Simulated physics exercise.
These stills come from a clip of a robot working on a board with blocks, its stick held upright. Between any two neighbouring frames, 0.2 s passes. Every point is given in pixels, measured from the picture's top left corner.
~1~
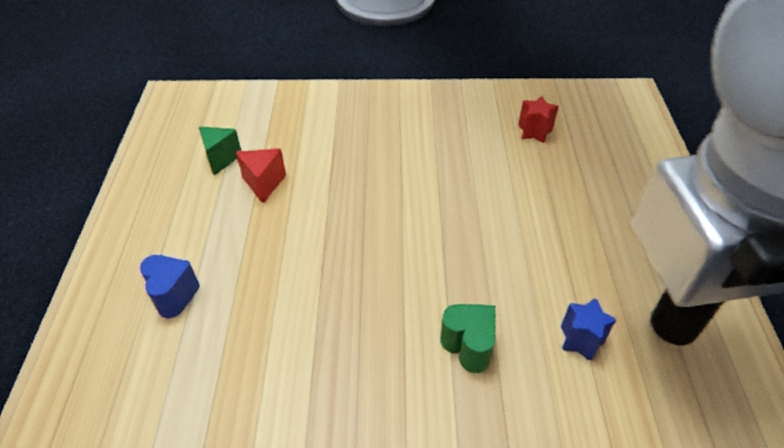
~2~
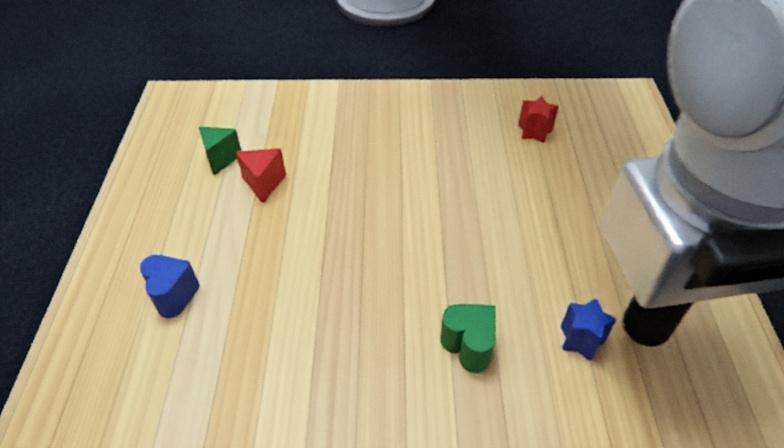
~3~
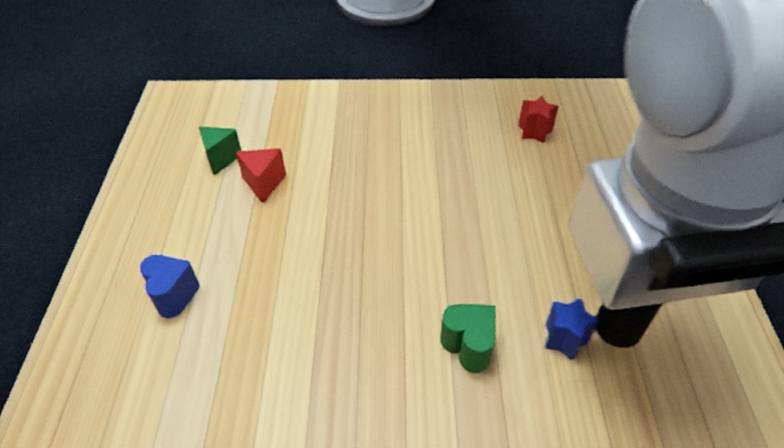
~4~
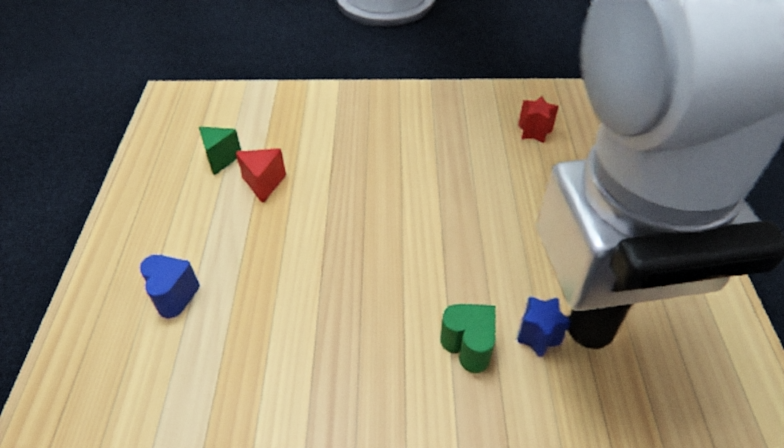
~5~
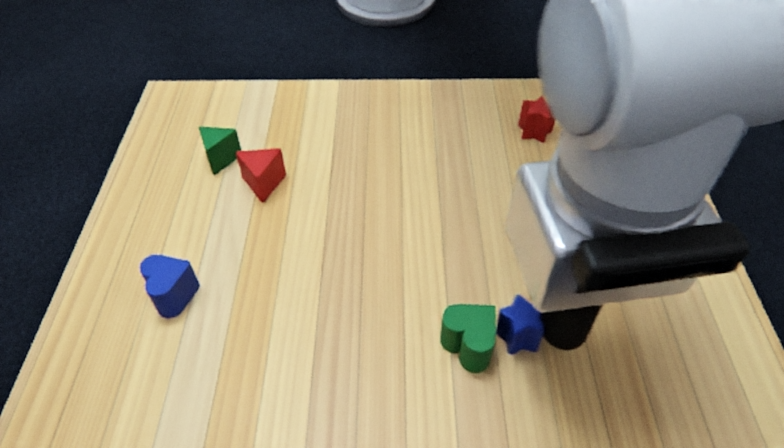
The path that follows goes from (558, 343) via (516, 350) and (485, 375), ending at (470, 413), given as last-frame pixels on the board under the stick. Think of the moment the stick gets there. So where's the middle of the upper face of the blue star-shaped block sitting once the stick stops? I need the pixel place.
Around (463, 322).
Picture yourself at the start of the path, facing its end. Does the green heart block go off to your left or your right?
The shift is rightward.
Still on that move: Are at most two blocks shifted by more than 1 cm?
Yes
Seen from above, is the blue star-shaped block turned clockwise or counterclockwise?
Looking from above, the answer is clockwise.
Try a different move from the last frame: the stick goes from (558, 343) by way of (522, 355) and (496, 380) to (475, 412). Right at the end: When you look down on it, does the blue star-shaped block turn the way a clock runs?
Answer: Yes.
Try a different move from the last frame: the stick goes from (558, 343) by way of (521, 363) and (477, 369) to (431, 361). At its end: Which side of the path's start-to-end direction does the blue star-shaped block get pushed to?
Taking start-to-end as forward, the block's sideways shift goes to the right.
The first path, step by step. One third of the way, stick at (520, 338); green heart block at (443, 320), turned 15° anticlockwise; blue star-shaped block at (484, 311), turned 15° clockwise.
Two thirds of the way, stick at (488, 363); green heart block at (417, 319); blue star-shaped block at (463, 322), turned 45° clockwise.
At the end, stick at (472, 402); green heart block at (417, 319); blue star-shaped block at (463, 322), turned 45° clockwise.
